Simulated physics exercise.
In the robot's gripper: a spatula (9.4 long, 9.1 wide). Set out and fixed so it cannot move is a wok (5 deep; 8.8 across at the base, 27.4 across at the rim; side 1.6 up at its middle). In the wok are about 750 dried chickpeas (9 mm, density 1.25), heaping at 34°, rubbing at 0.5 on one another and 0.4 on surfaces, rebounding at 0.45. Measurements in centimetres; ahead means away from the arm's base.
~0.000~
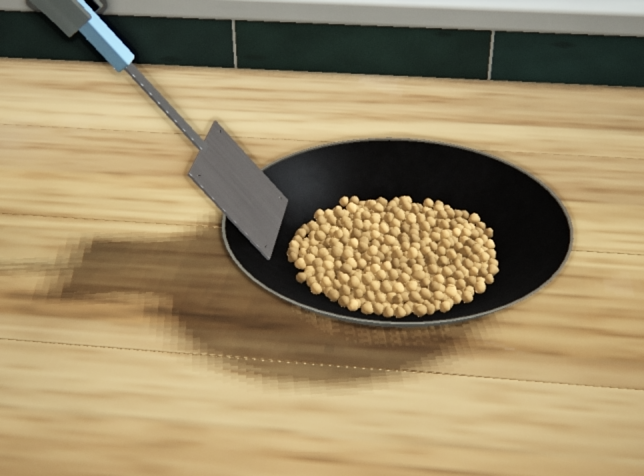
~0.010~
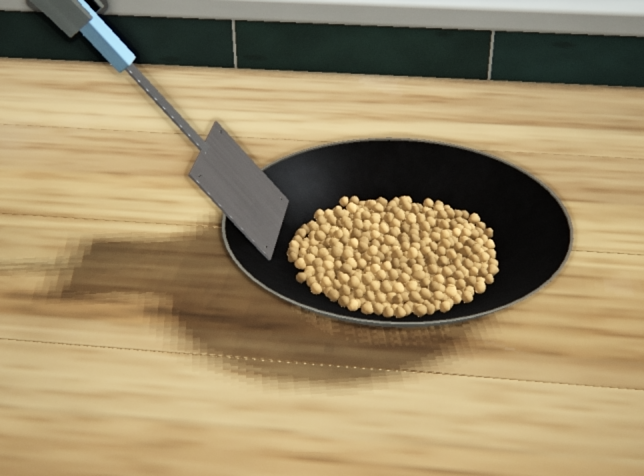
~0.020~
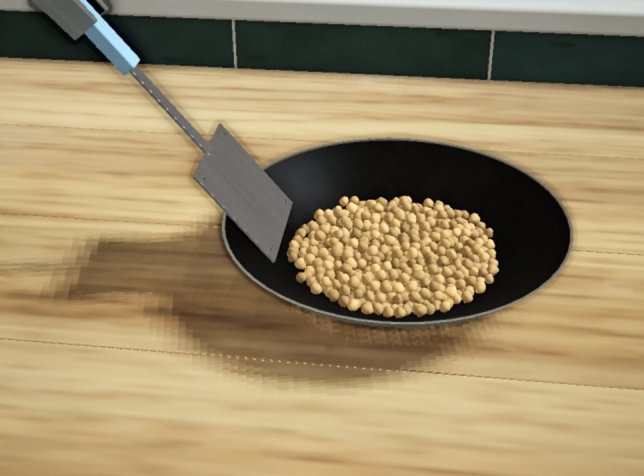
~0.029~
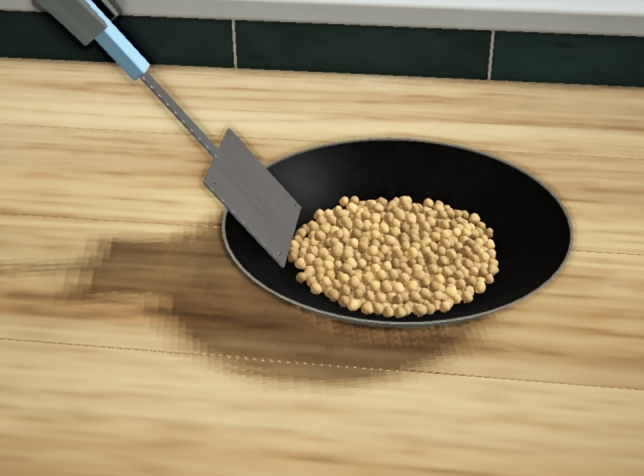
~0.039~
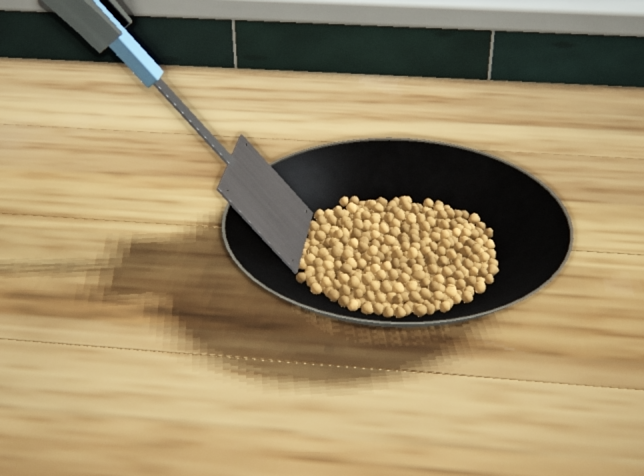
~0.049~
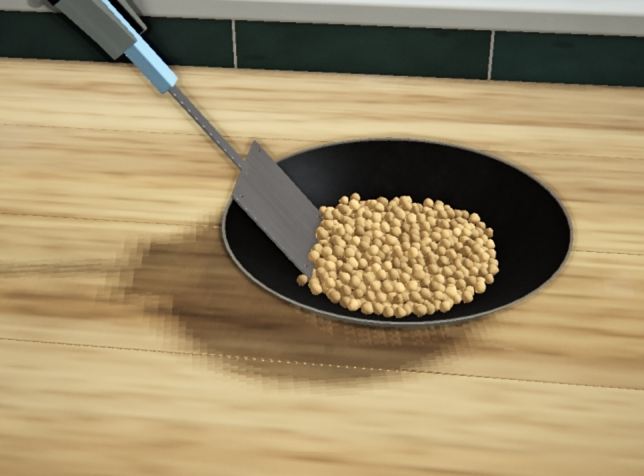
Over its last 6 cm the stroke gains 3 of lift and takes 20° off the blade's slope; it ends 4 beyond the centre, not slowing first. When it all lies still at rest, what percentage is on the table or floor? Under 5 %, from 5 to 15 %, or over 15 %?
From 5 to 15 %.
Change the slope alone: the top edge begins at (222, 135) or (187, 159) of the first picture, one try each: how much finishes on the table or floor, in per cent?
Close to 10 and 5 percent respectively.
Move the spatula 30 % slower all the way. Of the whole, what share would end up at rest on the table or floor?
Roughly 0 in a hundred.
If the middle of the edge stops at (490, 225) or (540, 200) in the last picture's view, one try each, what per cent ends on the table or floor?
Respectively about 35 and 55 percent end on the table or floor.
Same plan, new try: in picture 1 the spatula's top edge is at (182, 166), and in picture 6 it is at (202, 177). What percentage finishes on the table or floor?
0 %.
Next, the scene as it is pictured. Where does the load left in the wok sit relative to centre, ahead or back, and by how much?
It sits near 5.0 centimetres ahead of centre.
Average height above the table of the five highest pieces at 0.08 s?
They are around 6 cm up.
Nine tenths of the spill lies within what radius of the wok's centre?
Roughly 45 cm.
By 0.08 s, sloping 51°, highest piece 6 above the table; 749 in the wok.
By 0.11 s, sloping 44°, highest piece 8 above the table; 749 in the wok.
By 0.32 s, sloping 31°, highest piece 7 above the table; 694 in the wok, 36 on the table or floor, 19 on the blade or in flight.
By 1.37 s, sloping 31°, highest piece 6 above the table; 691 in the wok, 58 on the table or floor.
Final count, 691 in the wok, 58 on the table or floor. That is 8 % on the table or floor.
